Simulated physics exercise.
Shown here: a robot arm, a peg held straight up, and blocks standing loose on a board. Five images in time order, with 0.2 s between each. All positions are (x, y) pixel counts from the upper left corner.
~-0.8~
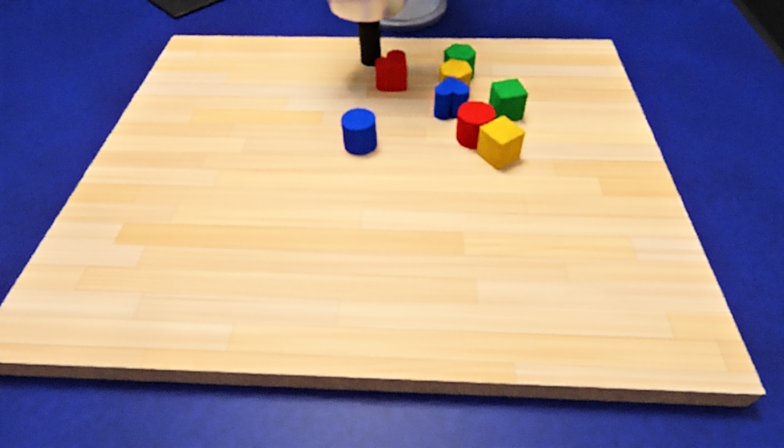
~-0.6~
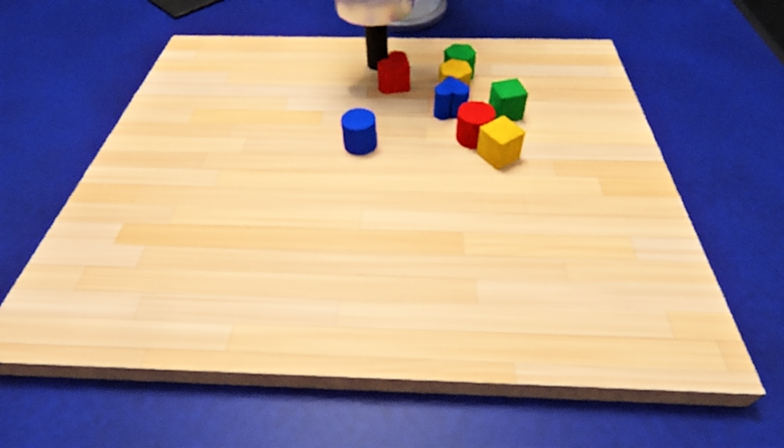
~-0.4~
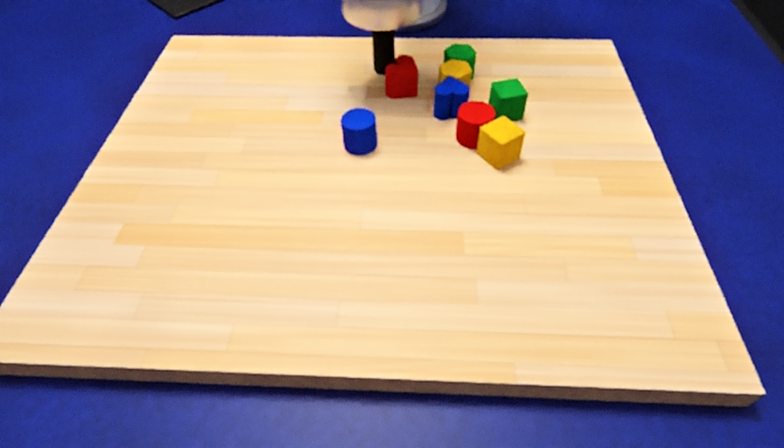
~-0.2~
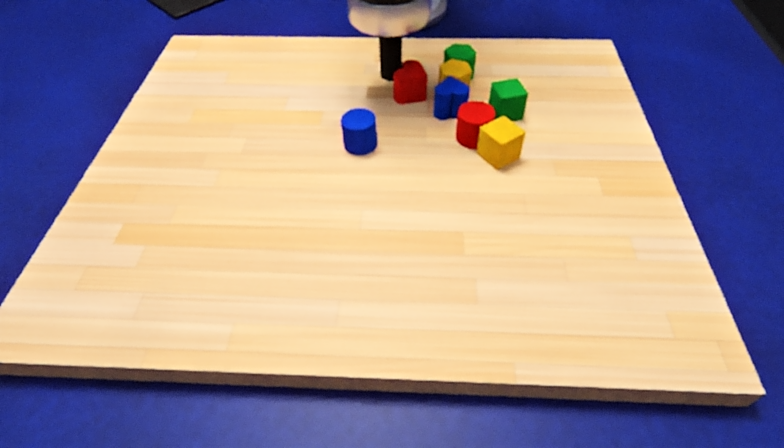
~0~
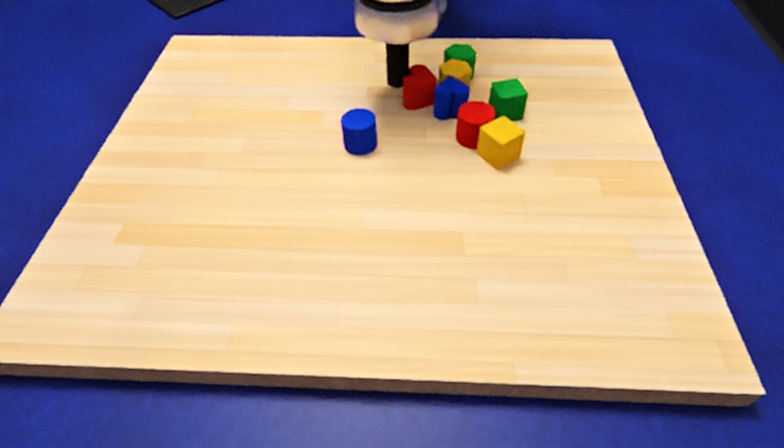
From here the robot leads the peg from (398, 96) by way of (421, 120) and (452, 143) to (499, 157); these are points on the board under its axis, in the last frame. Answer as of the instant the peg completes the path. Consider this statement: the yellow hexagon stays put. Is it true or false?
Verdict: True.
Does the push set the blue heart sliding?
Yes.
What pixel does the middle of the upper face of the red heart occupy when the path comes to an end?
It should be at (439, 86) by then.
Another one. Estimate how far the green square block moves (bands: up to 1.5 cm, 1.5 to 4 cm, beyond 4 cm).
Under 1.5 cm.
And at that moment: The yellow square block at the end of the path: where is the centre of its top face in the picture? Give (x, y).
The point I'd pick in the picture is (538, 140).
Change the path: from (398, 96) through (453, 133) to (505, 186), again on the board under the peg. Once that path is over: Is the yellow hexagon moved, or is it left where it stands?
By the end it has moved.
The first path, step by step. One third of the way, peg (421, 106); red heart (439, 85), turned 60° anticlockwise; blue heart (467, 91), turned 25° anticlockwise.
Two thirds of the way, peg (454, 129); red heart (439, 86), turned 65° anticlockwise; blue heart (468, 91), turned 25° anticlockwise; red cylinder (484, 112); yellow square block (507, 131).
At the end, peg (502, 143); red heart (439, 86), turned 65° anticlockwise; blue heart (468, 91), turned 25° anticlockwise; yellow hexagon unmoved; red cylinder (507, 111); yellow square block (538, 140), turned 25° clockwise; green square block unmoved.
